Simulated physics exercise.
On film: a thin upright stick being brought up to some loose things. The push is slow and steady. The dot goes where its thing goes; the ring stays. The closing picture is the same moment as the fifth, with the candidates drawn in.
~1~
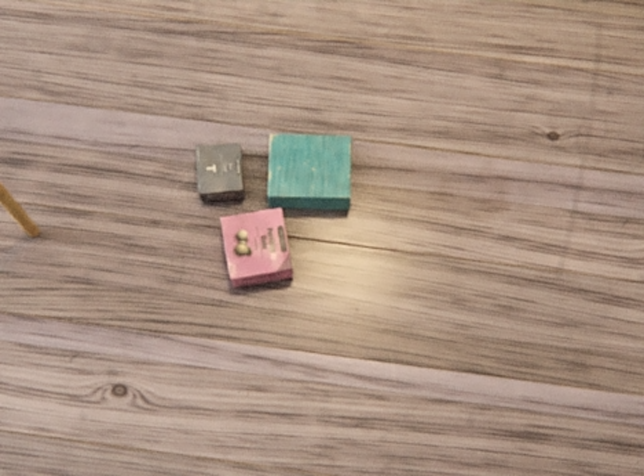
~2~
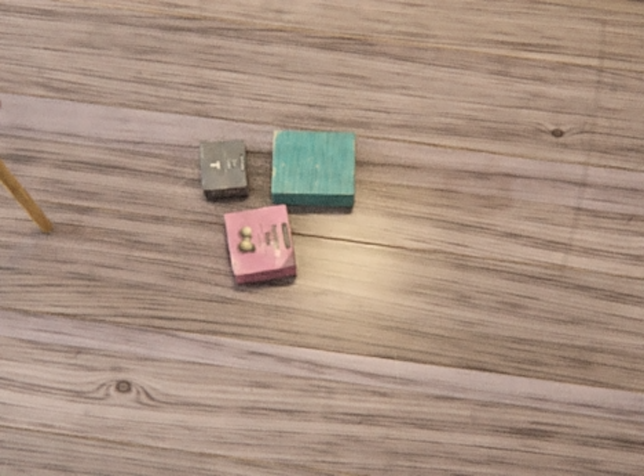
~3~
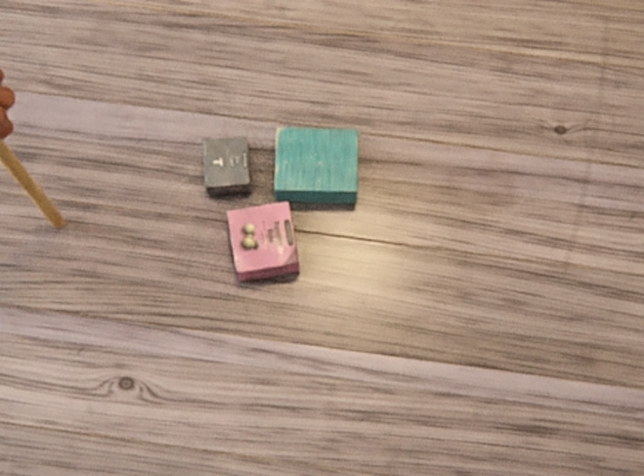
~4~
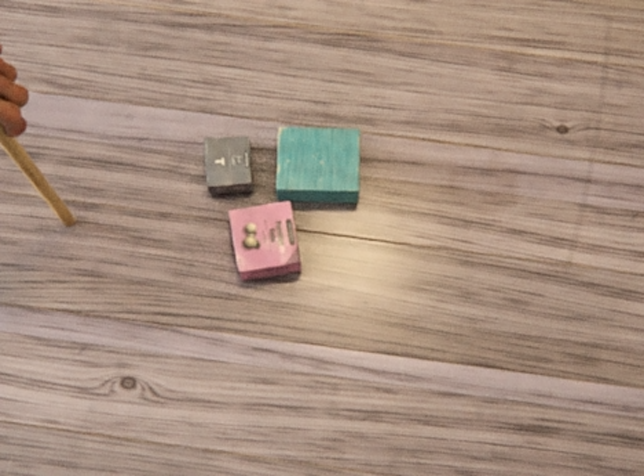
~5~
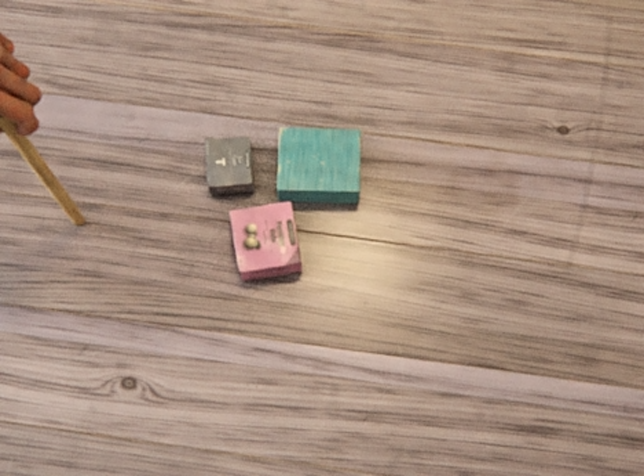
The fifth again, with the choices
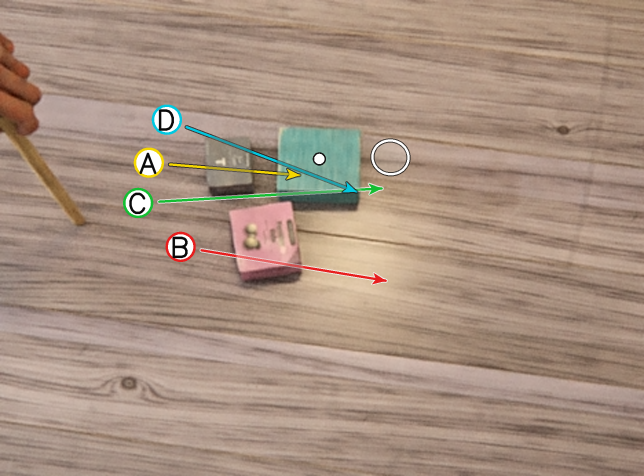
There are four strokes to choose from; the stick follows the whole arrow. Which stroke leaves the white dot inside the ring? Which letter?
A.
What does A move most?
The grey packet goes farthest.
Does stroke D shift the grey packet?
Yes.
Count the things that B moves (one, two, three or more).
One.
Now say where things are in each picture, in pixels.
In the first frame, pink packet (257, 248); turquoise block (310, 172); grey packet (220, 173).
In the second frame, grey packet (224, 169); pink packet (261, 244).
In the third frame, turquoise block (317, 165); grey packet (227, 166).
In the fourth frame, pink packet (266, 241); turquoise block (319, 165).
In the fifth frame, grey packet (229, 166); pink packet (266, 241); turquoise block (320, 165).
On the copy, A from (170, 164) to (300, 175); B from (201, 250) to (386, 281); C from (159, 202) to (382, 188); D from (187, 127) to (357, 192); the ring at (391, 158); the white dot at (320, 159).
On A. First, foot of the stick (217, 169); turquoise block (320, 166); grey packet (244, 168).
Then, foot of the stick (265, 173); turquoise block (355, 167); grey packet (292, 173).
Finally, foot of the stick (300, 176); turquoise block (391, 167); grey packet (328, 175); the dot on the turquoise block is in the ring.
By contrast, B leaves the dotted thing at (321, 164); C leaves the dotted thing at (384, 135); D leaves the dotted thing at (407, 189).
